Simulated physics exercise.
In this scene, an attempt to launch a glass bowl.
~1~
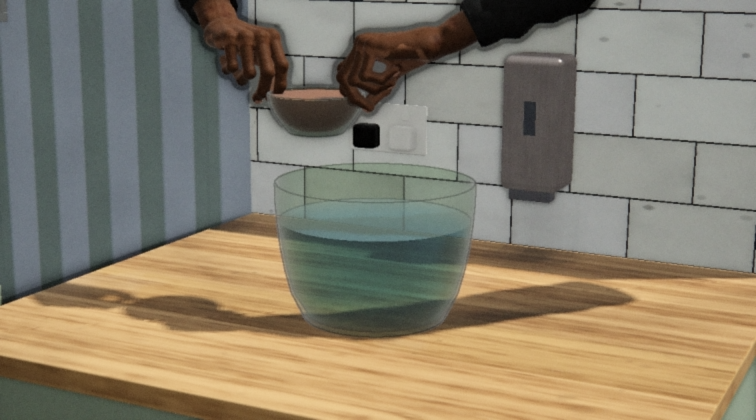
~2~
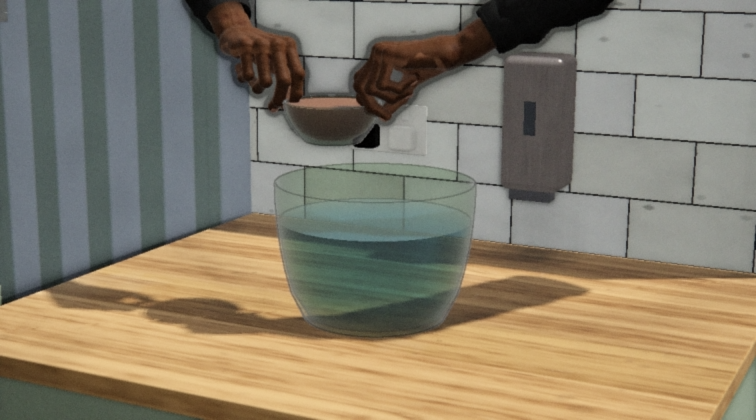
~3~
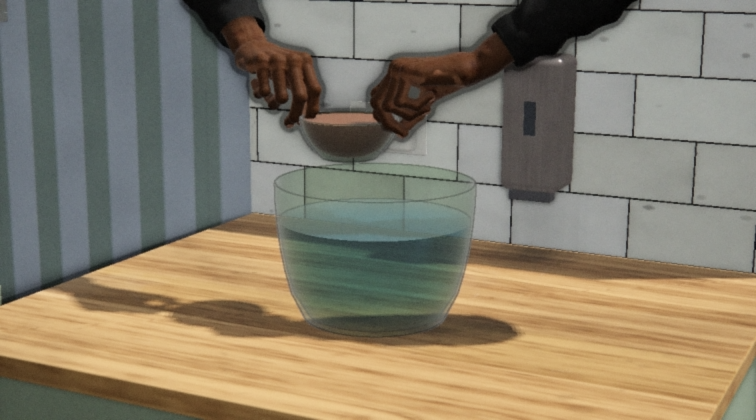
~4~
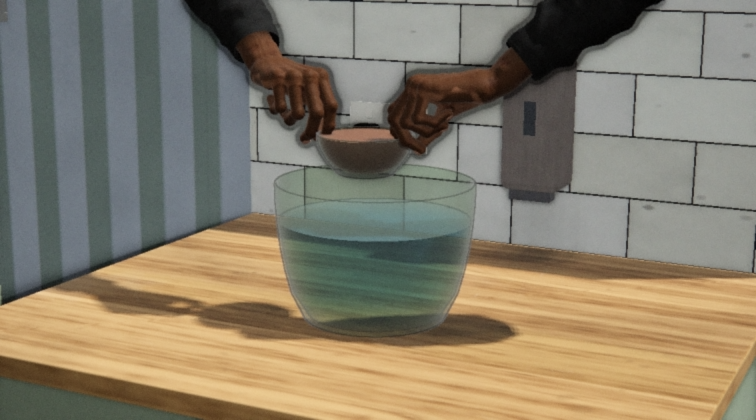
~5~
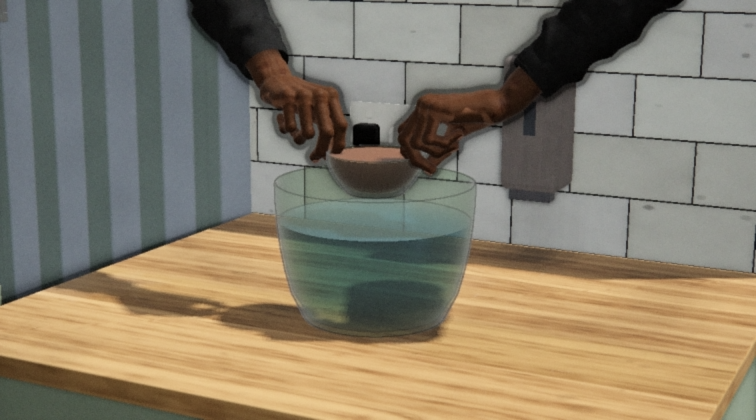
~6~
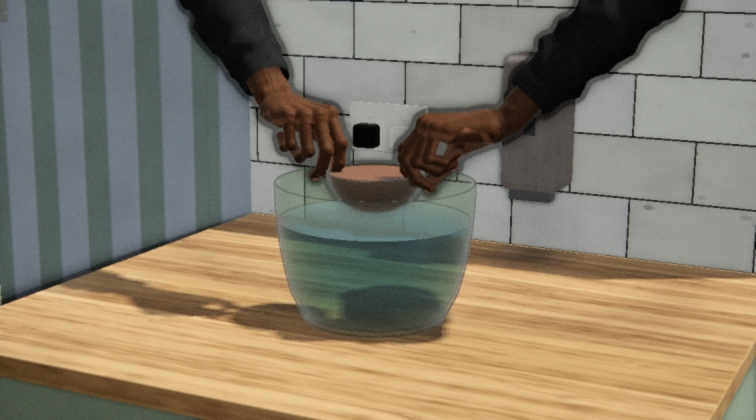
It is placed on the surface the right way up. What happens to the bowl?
It fills and founders.
Next, the bowl dips into the water.
After that, water pours in over its rim.
Finally, the bowl lies on the bottom.
